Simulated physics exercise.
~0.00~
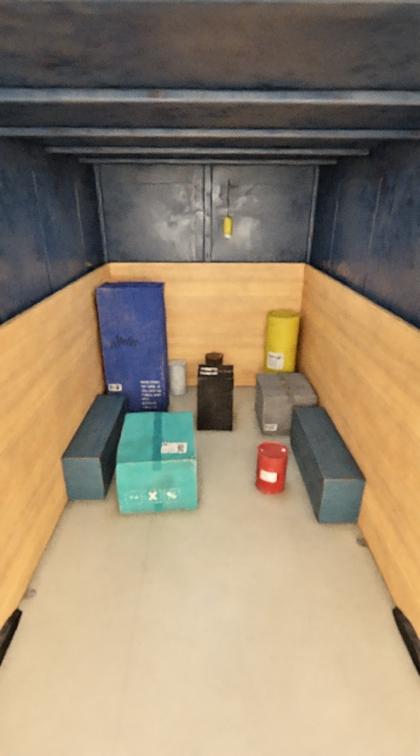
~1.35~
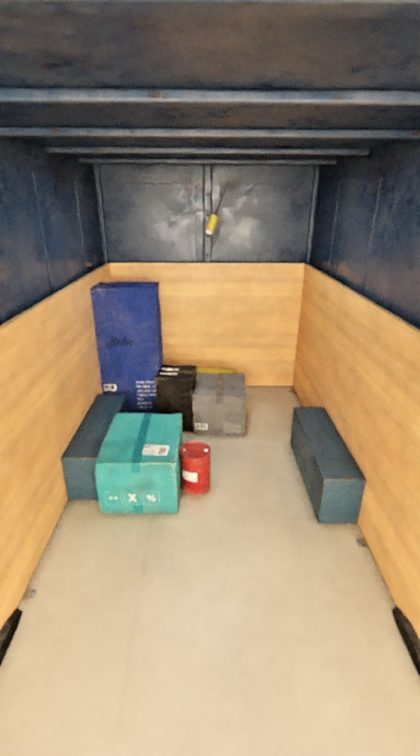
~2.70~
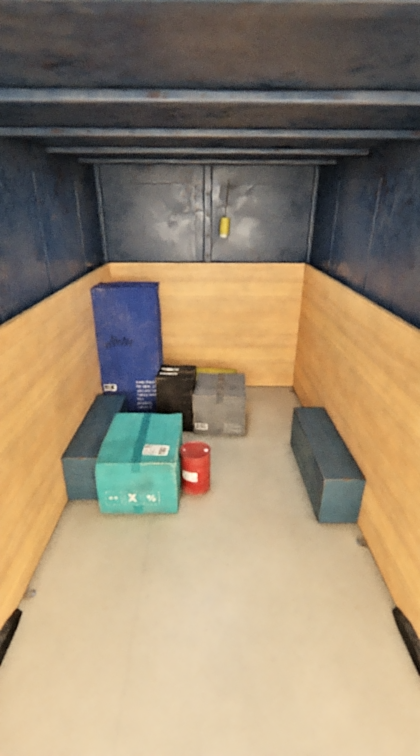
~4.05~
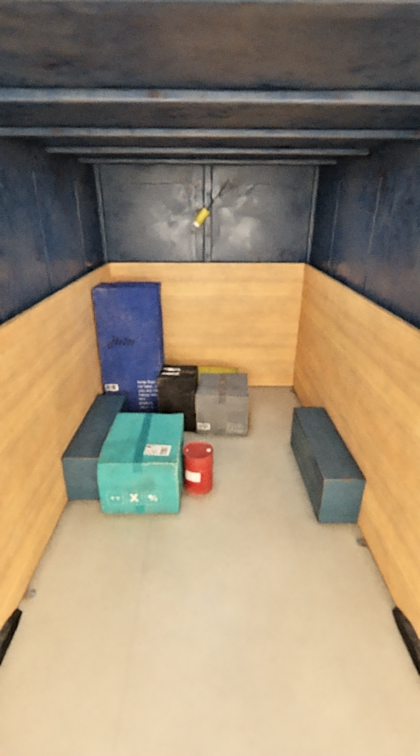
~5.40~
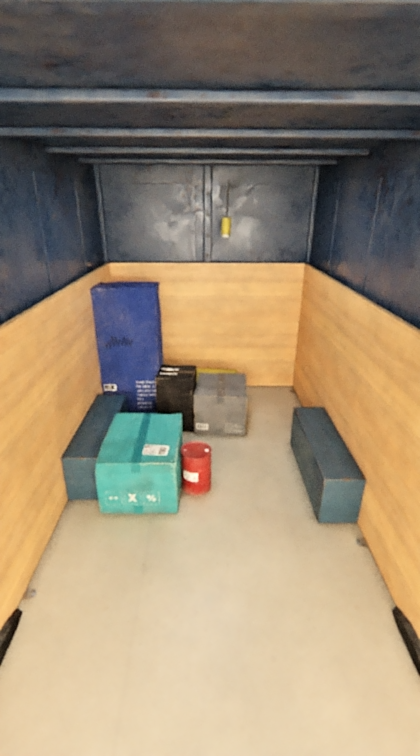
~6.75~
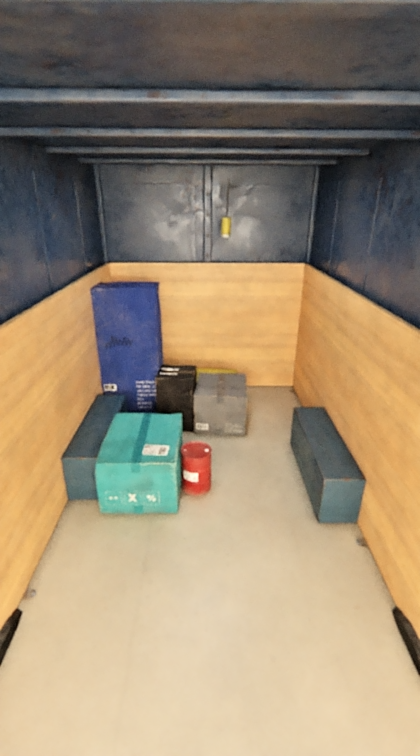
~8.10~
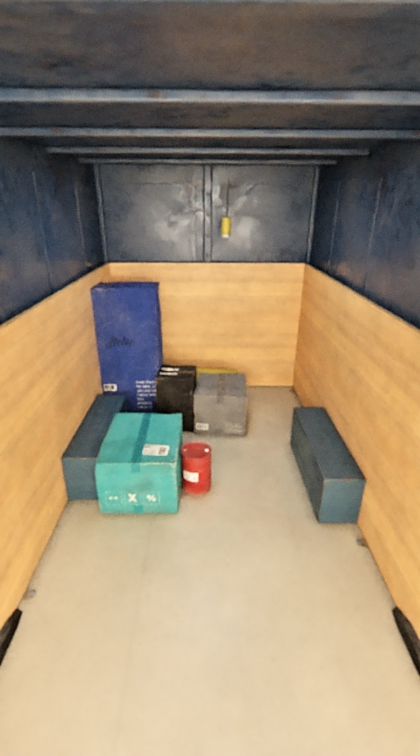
A tall blue box, a turquoise box, a black box, a grey box, yellow and red drums and small canisters stand in a van's load bay, seen from the open end looking towards the cab. Dark wheel boxes line both sides, and a yellow lamp hangs ahead. The load then lurches left, the yellow drum topples onto its side behind the grey box, and the red drum slides up beside the turquoise box. The lamp swings while the bunched load barely shifts. Finally the lamp hangs still, with everything resting on the left and the floor at right clear.
